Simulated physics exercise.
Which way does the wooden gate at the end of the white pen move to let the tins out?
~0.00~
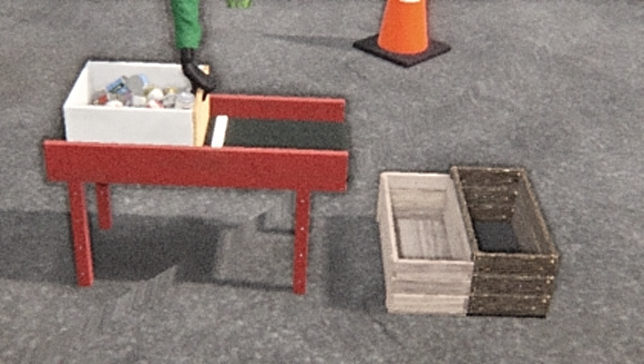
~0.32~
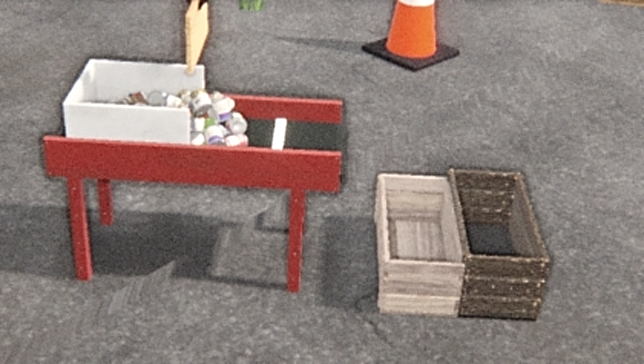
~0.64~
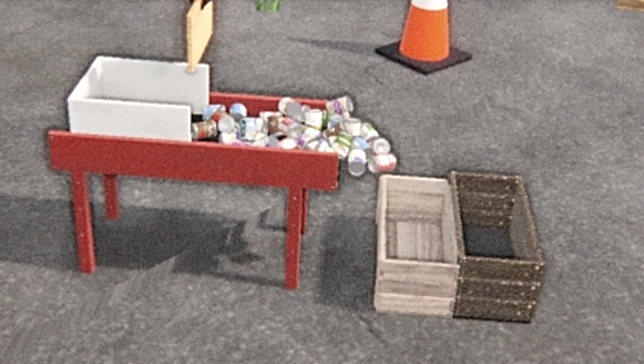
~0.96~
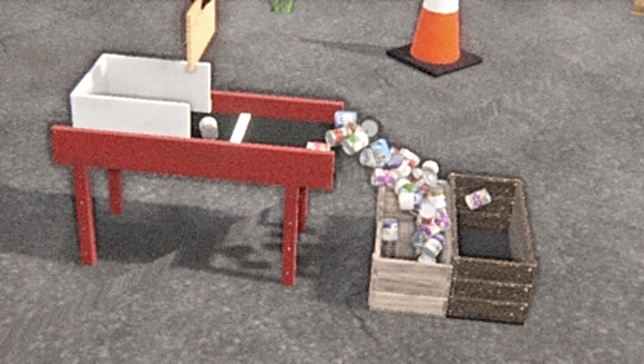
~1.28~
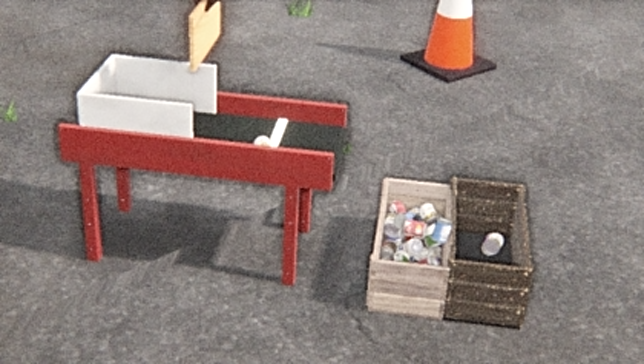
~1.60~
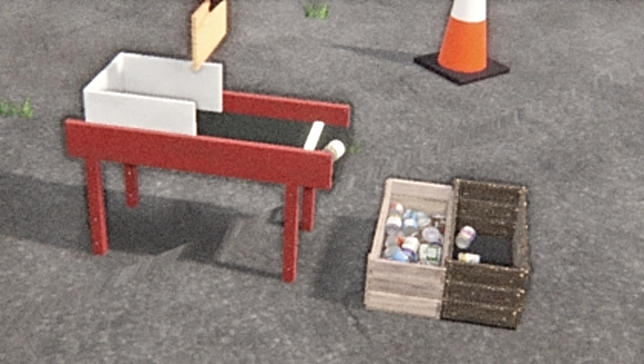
The gate moves up, clear of the pen's open end, and then stays raised above it.
